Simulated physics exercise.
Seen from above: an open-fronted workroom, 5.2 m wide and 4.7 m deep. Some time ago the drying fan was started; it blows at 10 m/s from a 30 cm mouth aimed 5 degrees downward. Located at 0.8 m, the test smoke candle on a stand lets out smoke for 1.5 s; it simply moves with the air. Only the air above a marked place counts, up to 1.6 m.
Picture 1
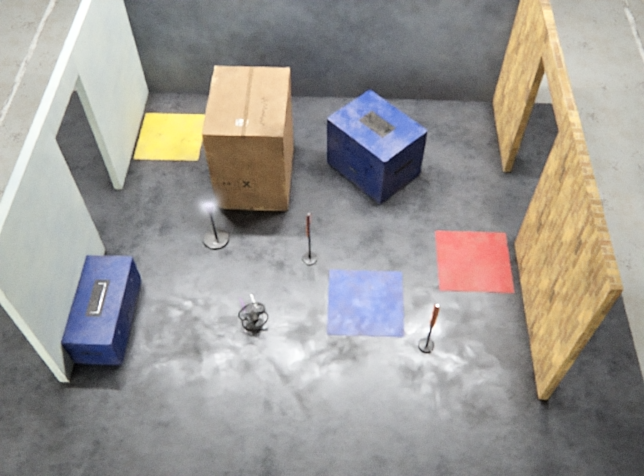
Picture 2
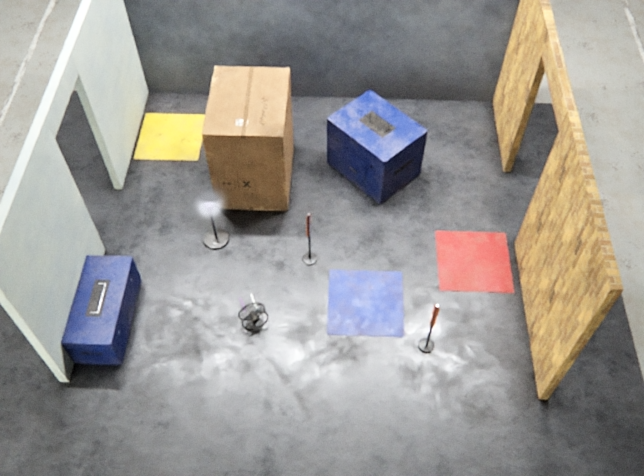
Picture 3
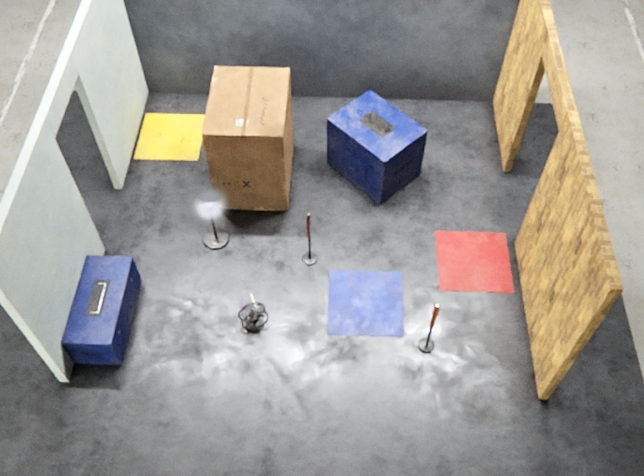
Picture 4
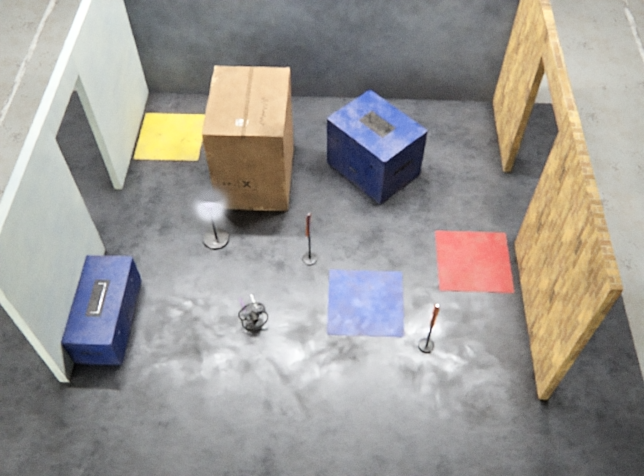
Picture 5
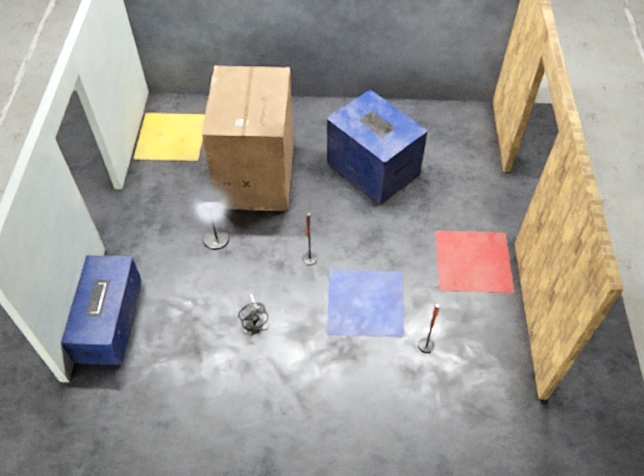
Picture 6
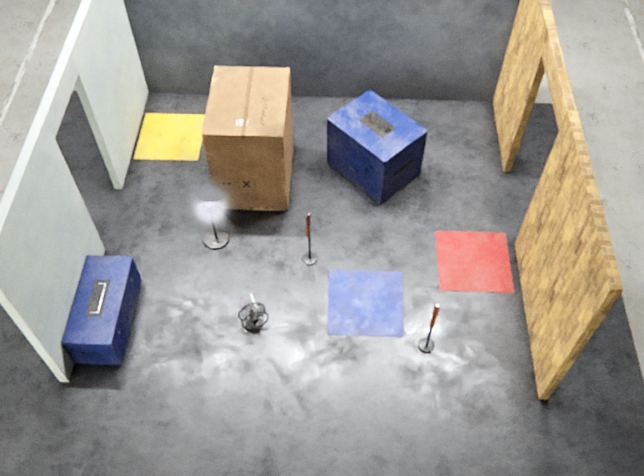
In an open-fronted workroom seen from above, a small puff of pale smoke hung over a stand near the large carton, barely shifting, while the little fan, boxes and coloured squares stayed put.
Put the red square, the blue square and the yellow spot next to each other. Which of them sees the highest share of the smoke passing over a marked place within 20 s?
Highest for yellow.
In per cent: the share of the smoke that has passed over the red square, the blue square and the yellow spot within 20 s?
Roughly 10 per cent red, 0 per cent blue, 80 per cent yellow.
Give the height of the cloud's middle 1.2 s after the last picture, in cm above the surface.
Roughly 50 cm up.
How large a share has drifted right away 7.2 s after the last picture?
Roughly 60 percent at that time.
Then, 1.2 s after the last picture, 0 % is gone from the area; 0 % has passed over the red square, 0 % over the blue square and 29 % over the yellow spot, and the middle of the rest is near (202, 165).
Then, 3.2 s after the last picture, 27 % is gone from the area; 0 % has passed over the red square, 0 % over the blue square and 76 % over the yellow spot, and the middle of the rest is near (242, 49).
Then, 7.2 s after the last picture, 56 % is gone from the area; 0 % has passed over the red square, 0 % over the blue square and 79 % over the yellow spot, and the middle of the rest is near (429, 63).
Then, 19.2 s after the last picture, 77 % is gone from the area; 9 % has passed over the red square, 0 % over the blue square and 79 % over the yellow spot, and the middle of the rest is near (499, 218).
